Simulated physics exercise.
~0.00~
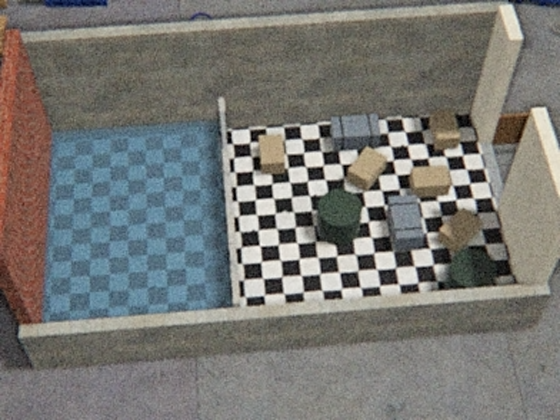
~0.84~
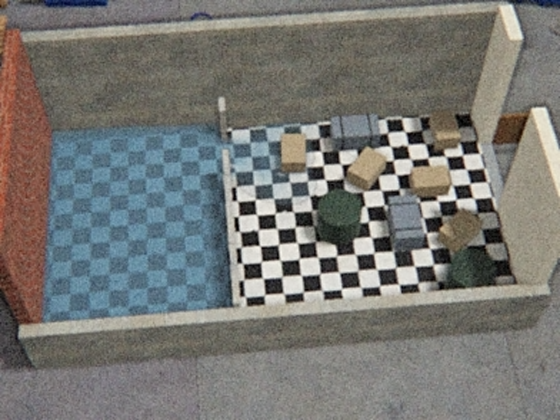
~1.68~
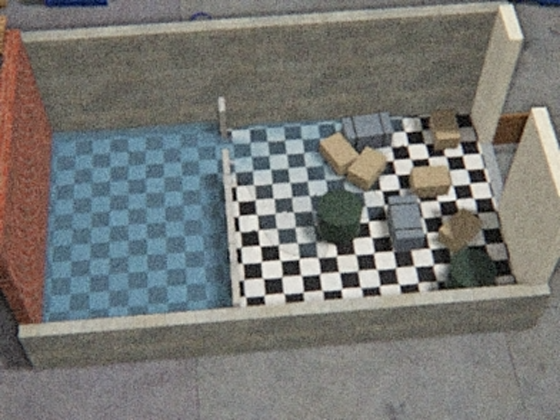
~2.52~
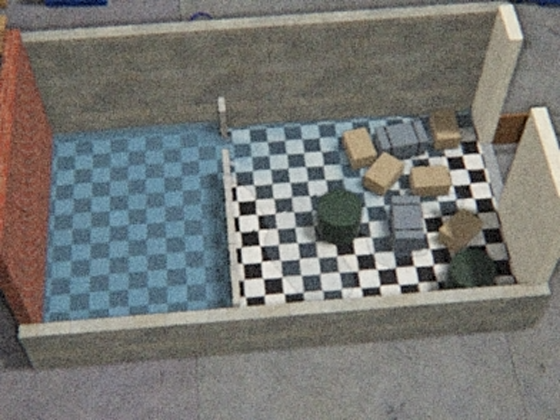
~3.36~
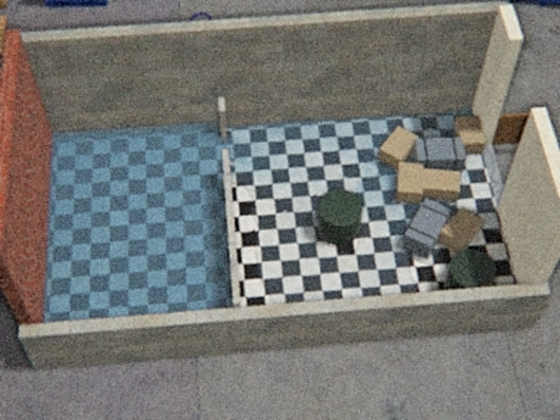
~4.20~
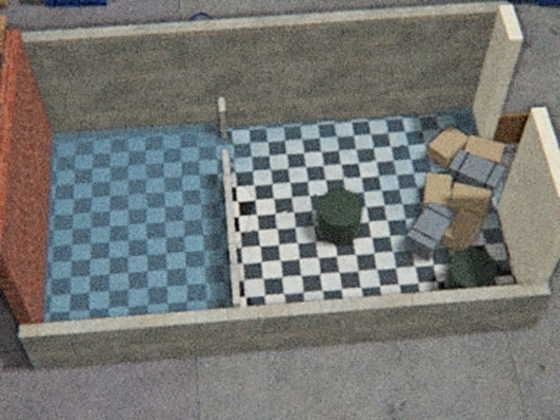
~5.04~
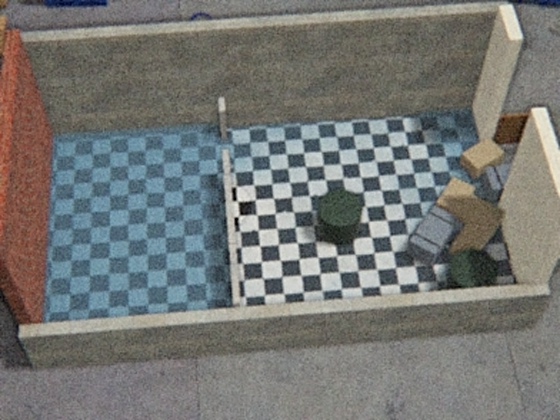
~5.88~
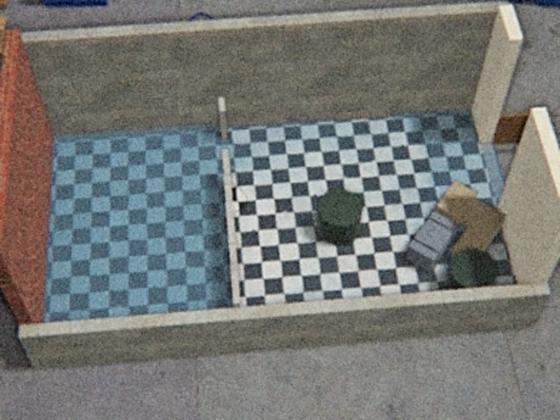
Blue water stands in the left of two adjoining rooms, seen from above, beside a red end wall, while tan crates, grey trunks and two dark green objects sit on the right room's black-and-white checkered floor. A gap opens in the partition and water spreads through, pushing the nearest crate rightward. It reaches the other crates and the trunks, which bunch together and slide toward the opening at the right. Some pass out of view as the blue on the left pales. At the end, a few crates and a trunk remain jammed near the lower right, and the green objects still stand.
